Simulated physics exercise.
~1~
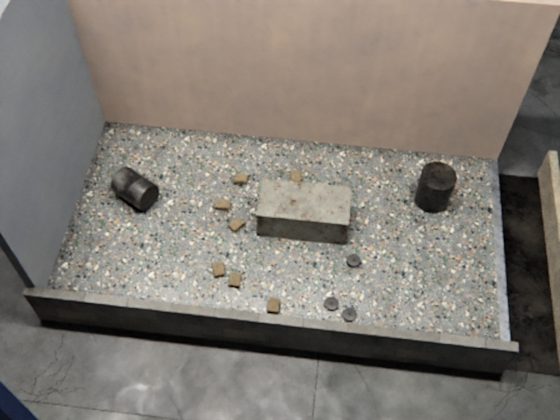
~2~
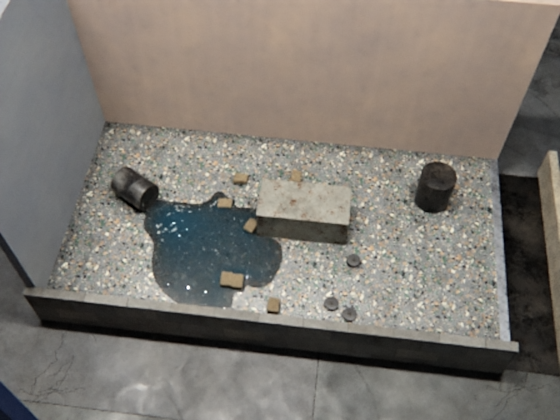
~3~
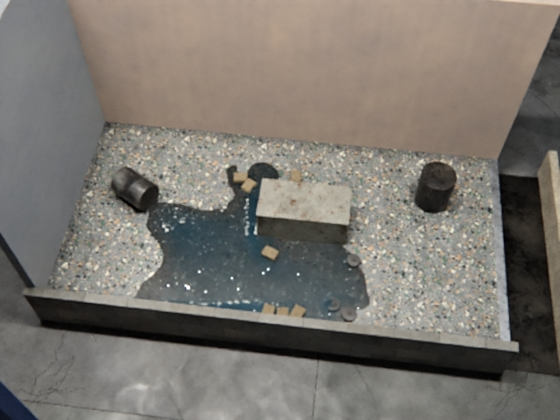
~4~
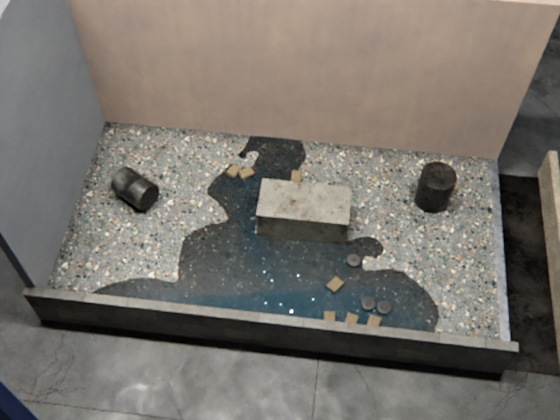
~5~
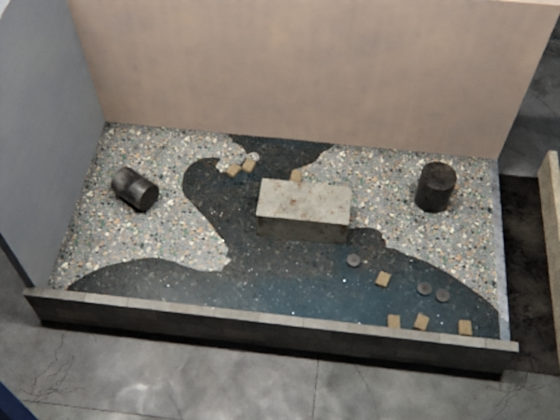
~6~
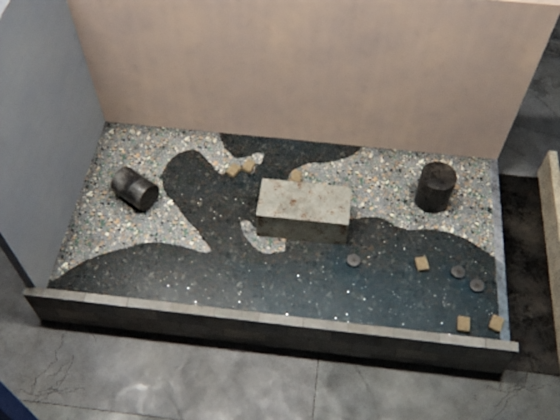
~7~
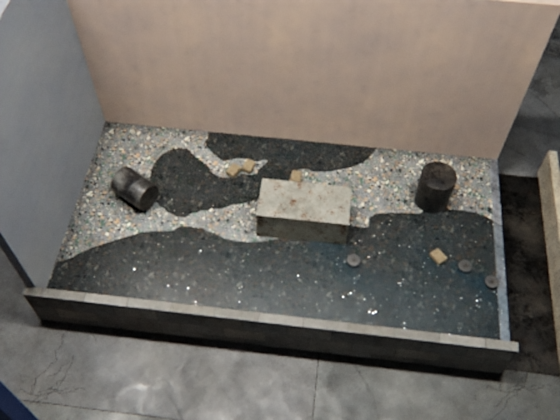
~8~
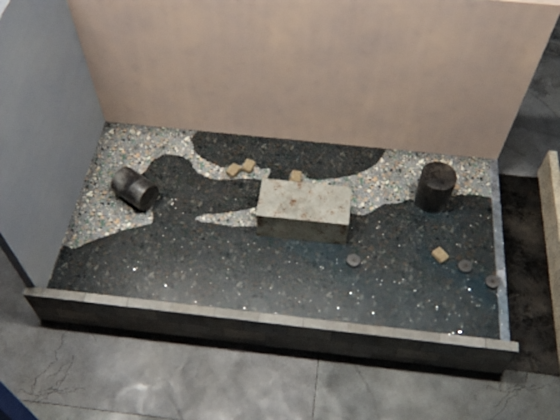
Dark water spreading from a tipped drum across a speckled floor, carrying small tan blocks rightward past a slab, then lying still.
